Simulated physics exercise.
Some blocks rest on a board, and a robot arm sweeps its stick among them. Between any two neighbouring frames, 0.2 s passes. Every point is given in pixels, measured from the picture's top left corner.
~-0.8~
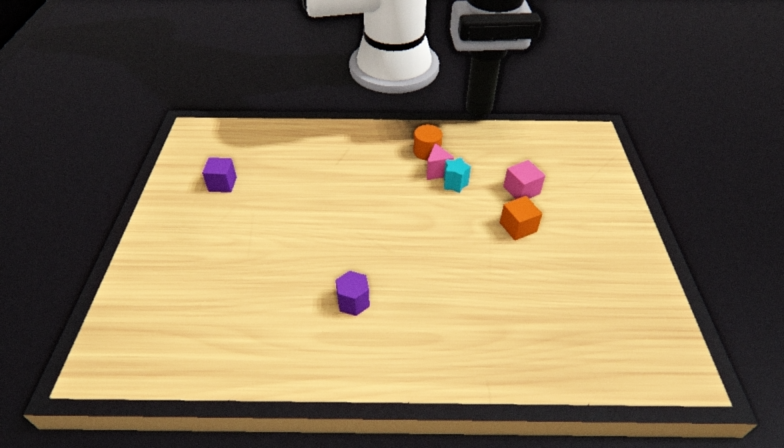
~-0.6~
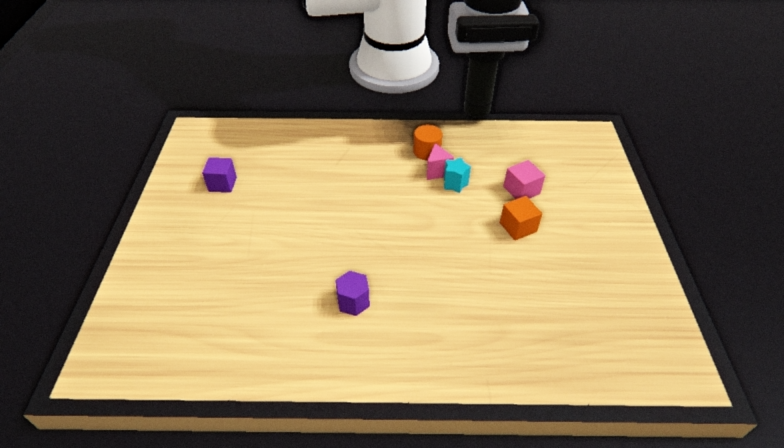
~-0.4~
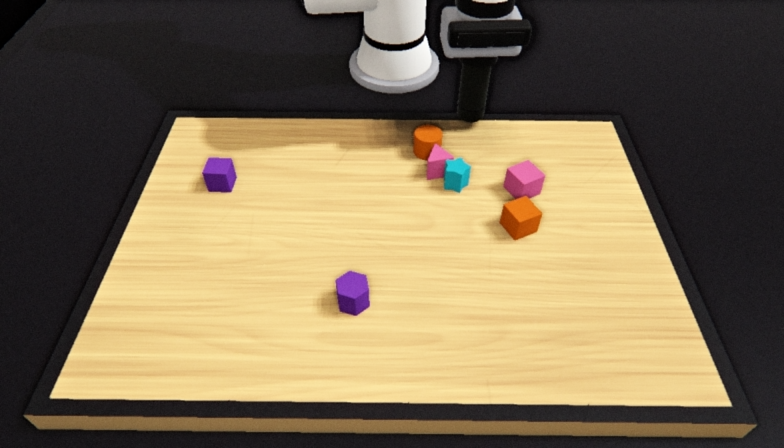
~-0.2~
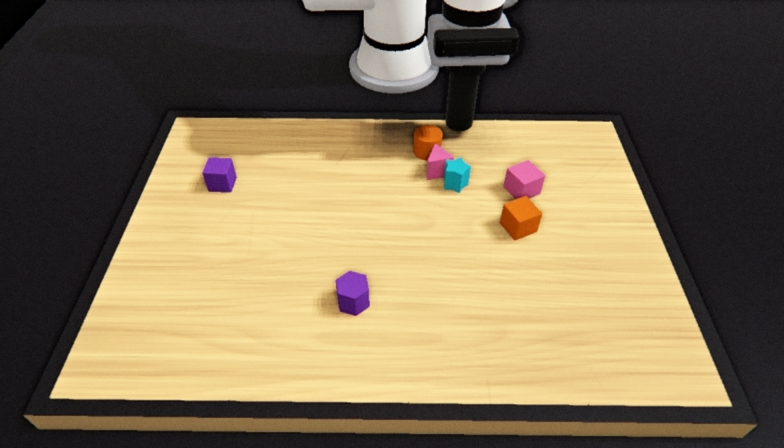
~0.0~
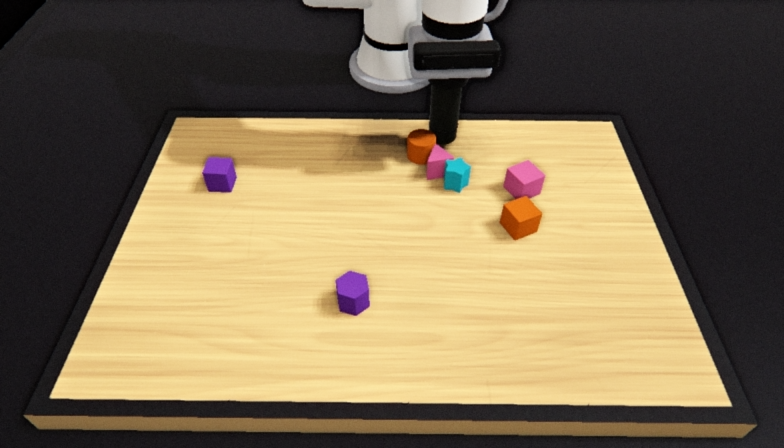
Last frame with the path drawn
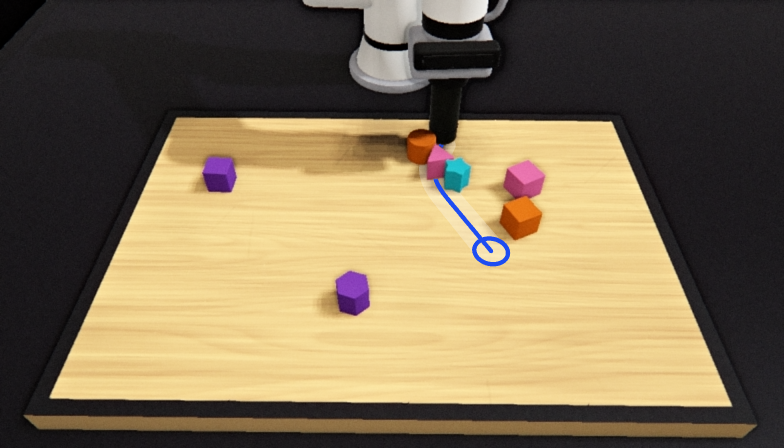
The robot arm's black stick moves left and slightly toward the viewer along the board's far edge, then nudges the orange round block a little to the left, while the pink, turquoise, purple and other orange blocks stay still.
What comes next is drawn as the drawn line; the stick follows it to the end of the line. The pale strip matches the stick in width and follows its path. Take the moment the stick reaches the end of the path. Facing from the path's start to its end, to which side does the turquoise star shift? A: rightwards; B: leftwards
B: Leftwards.
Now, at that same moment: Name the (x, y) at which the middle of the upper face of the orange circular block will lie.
Its top middle is near (405, 149).
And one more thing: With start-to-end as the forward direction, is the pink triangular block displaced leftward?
No.
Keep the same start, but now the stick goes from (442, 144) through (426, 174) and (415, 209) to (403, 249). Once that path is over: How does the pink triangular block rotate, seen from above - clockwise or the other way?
Direction: Anticlockwise.
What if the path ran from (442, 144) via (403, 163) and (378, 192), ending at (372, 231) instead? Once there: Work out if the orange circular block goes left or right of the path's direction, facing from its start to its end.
The orange circular block goes right.
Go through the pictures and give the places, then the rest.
Tip of the stick at (479, 109), middles of tops, orange circular block at (428, 133), pink triangular block at (439, 154), turquoise star at (457, 165), orange square at (523, 208), in the first picture.
Stick at (477, 110), nothing pushed, in the second picture.
Stick at (470, 115), nothing pushed, in the third picture.
Stick at (459, 124), nothing pushed, in the fourth picture.
Stick at (442, 137), orange circular block at (422, 137), pink triangular block at (439, 154), turquoise star at (457, 165), orange square at (523, 208), in the fifth picture.
The line goes from (442, 144) via (435, 177) and (459, 213), ending at (491, 251).
The first path, step by step. One third of the way, stick at (436, 170); orange circular block at (405, 149); pink triangular block at (437, 176), turned 55° anticlockwise; turquoise star at (462, 169), turned 25° anticlockwise.
Two thirds of the way, stick at (460, 205); orange circular block at (405, 149); pink triangular block at (439, 202); turquoise star at (478, 178), turned 110° anticlockwise.
At the end, stick at (493, 243); orange circular block at (405, 149); pink triangular block at (438, 203); turquoise star at (478, 178), turned 110° anticlockwise; orange square unmoved.
